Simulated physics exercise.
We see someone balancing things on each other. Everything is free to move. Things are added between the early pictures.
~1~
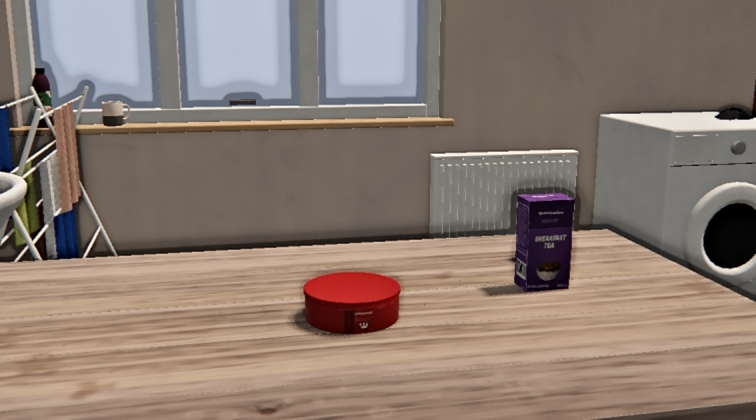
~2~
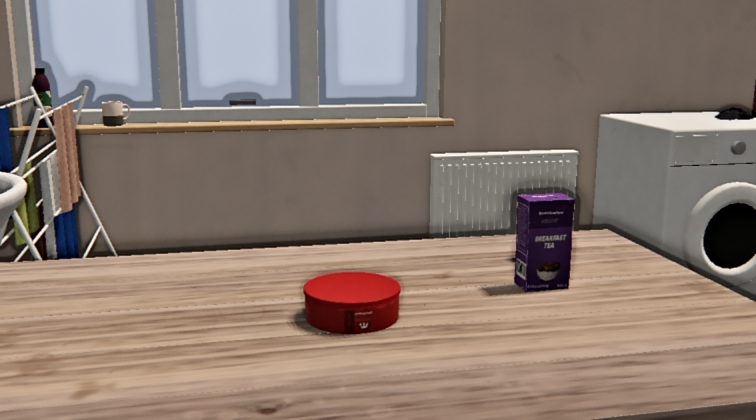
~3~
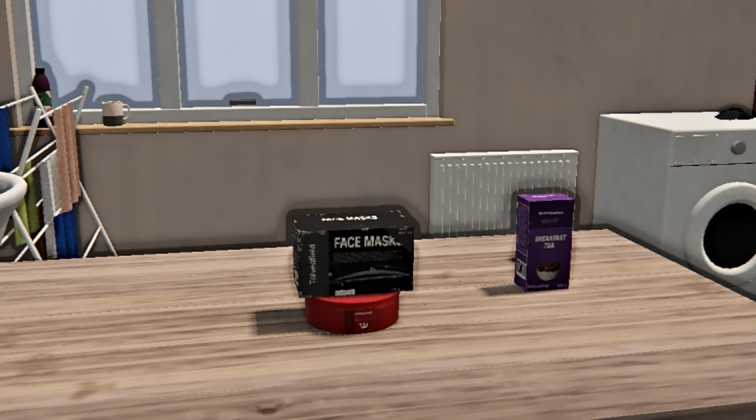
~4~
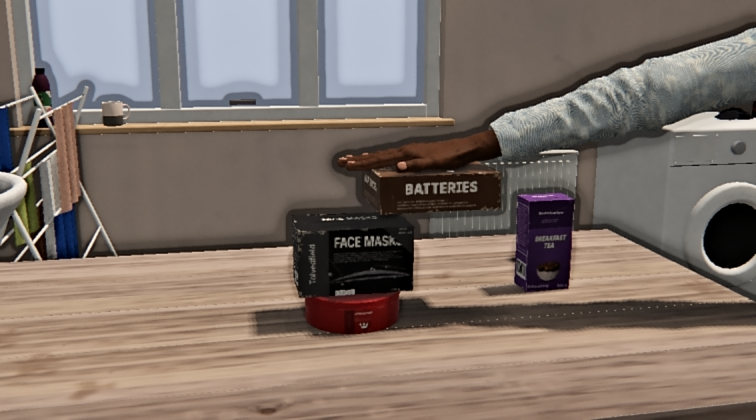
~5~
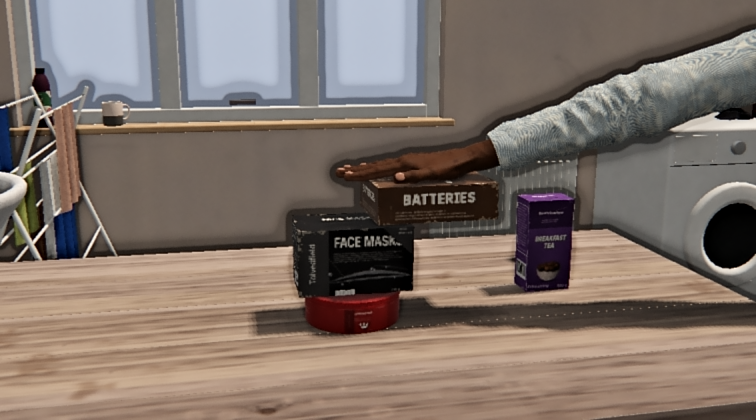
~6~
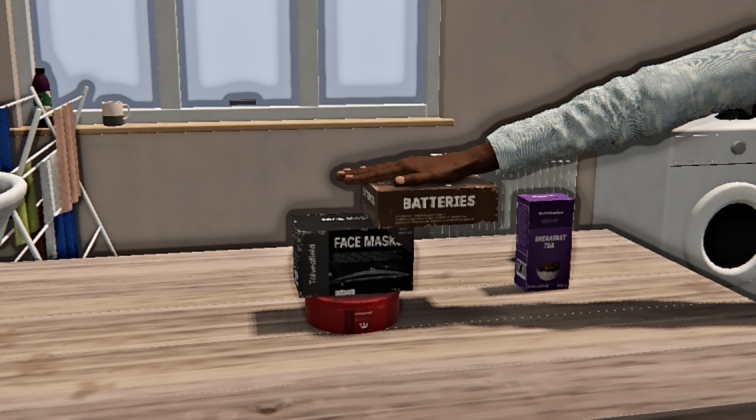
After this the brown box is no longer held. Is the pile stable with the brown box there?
Outcome: The pile gives way.
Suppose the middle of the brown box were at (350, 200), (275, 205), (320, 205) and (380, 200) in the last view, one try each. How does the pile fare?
First, it stays up; second, it comes apart; third, it keeps its balance; fourth, it keeps its balance.
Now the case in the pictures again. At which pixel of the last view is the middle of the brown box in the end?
Around (524, 280).
Then, 0.50 s after the last picture, brown box now fallen; purple carton tipped 5° from how it was.
Then, 0.80 s after the last picture, purple carton tipped 72° from how it was.
At rest, fallen, purple carton and brown box; the other 3 in place. Seen from the same camera at the end, brown box near (524, 279). The pile loses its balance.
